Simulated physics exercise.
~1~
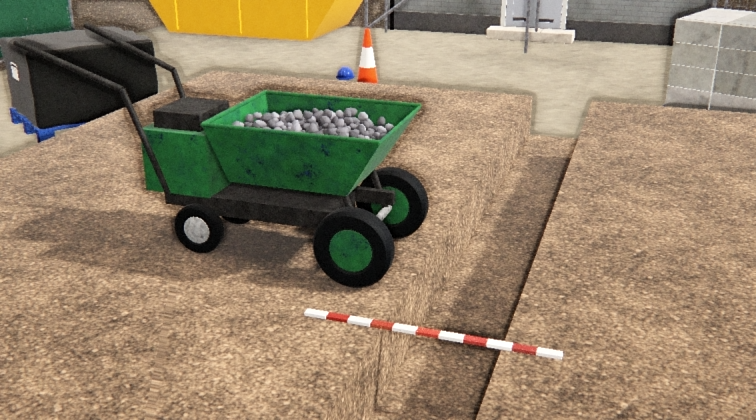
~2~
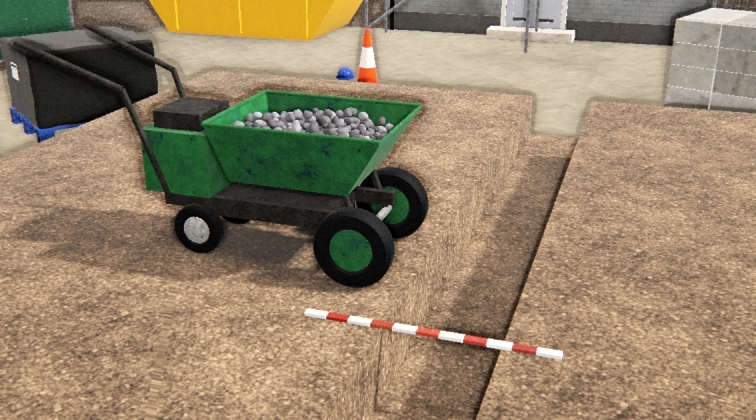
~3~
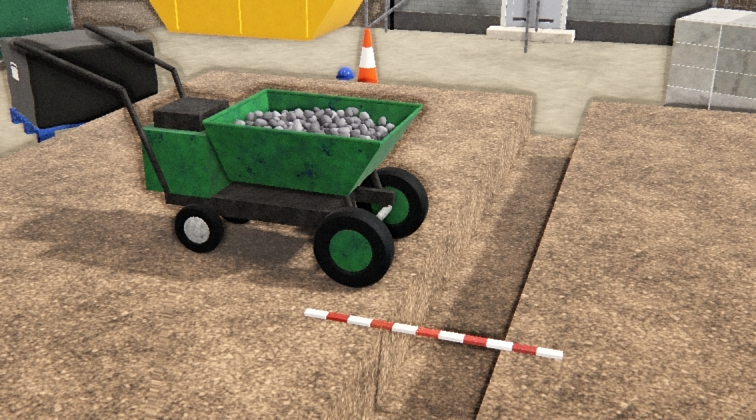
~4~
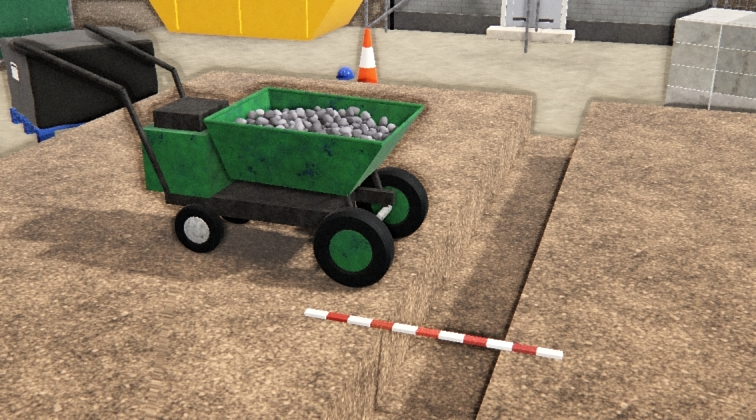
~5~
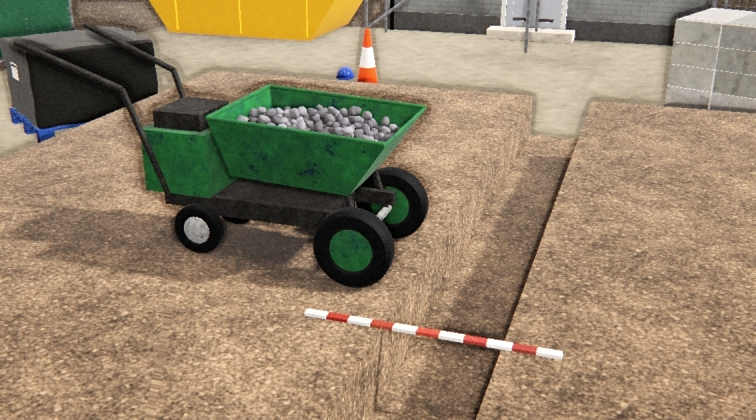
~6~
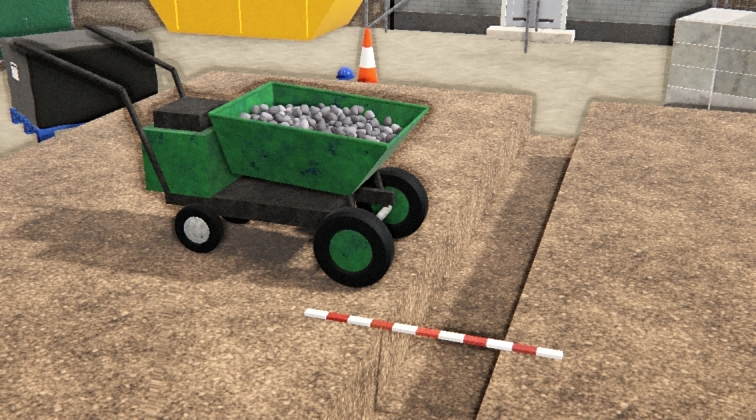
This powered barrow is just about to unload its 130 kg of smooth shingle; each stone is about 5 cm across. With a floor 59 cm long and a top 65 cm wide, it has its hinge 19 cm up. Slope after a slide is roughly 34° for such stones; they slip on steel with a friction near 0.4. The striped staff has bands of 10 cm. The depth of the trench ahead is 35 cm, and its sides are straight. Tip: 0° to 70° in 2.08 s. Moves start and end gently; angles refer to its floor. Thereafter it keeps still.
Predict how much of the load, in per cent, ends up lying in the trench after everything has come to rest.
Roughly 68 per cent of it.
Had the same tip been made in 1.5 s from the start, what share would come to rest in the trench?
In that case, around 60%.
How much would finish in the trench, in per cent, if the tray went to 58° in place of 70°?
Share in trench: Approx. 50%.
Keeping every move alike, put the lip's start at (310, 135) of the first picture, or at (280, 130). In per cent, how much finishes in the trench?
Near 100 and near 85 percent.
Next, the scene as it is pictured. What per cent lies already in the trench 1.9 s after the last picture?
Some 30 per cent of the load by that point.
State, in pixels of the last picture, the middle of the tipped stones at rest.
Look at roughly (506, 327).
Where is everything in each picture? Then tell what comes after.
The first picture shows lip at (379, 143), floor tilted 0°, highest stones at (301, 116).
In the second picture, the tray is at 0°, its lip at (380, 143); the top of the load is at (301, 116).
The third picture shows lip at (381, 143), floor tilted 1°, highest stones at (302, 115).
The fourth picture shows lip at (382, 144), floor tilted 2°, highest stones at (299, 115).
In the fifth picture, the tray is at 3°, its lip at (385, 145); the top of the load is at (301, 113).
In the sixth picture, the tray is at 4°, its lip at (388, 146); the top of the load is at (293, 111).
Then, 1.2 s after the last picture the floor is at 59°, 99 % in the tray, 1 % in the trench; the foremost stones are at (500, 214).
Then, 1.9 s after the last picture the floor is at 70°, 43 % in the tray, 31 % in the trench, 26 % past the trench; the foremost stones are at (647, 297).
Then, 2.2 s after the last picture the floor is at 70°, 22 % in the tray, 45 % in the trench, 33 % past the trench; the foremost stones are at (713, 311).
Then, 4.2 s after the last picture the floor is at 70°, 0 % in the tray, 68 % in the trench, 32 % past the trench; the foremost stones are at (739, 299).
